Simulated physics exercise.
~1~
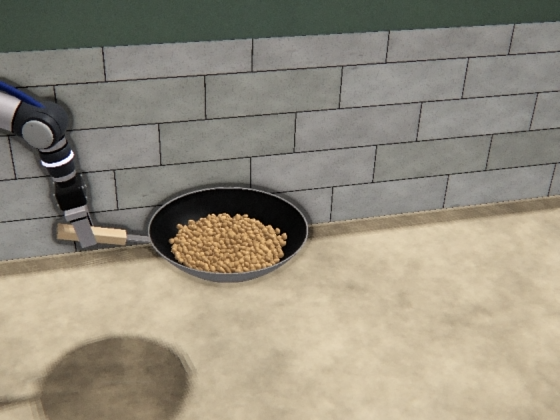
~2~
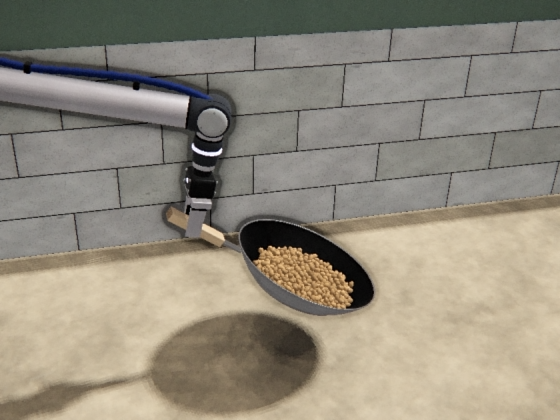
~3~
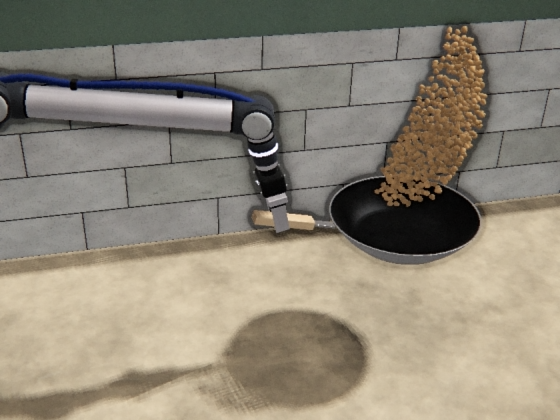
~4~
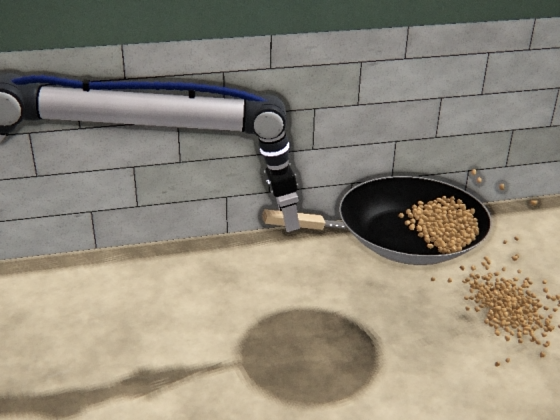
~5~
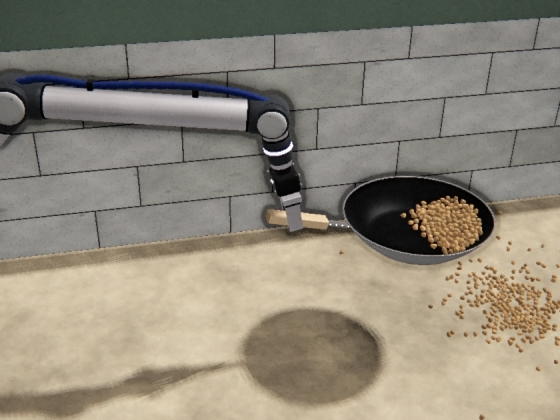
A robot arm swings a frying pan rightward, tossing beans up and spilling over half outside.
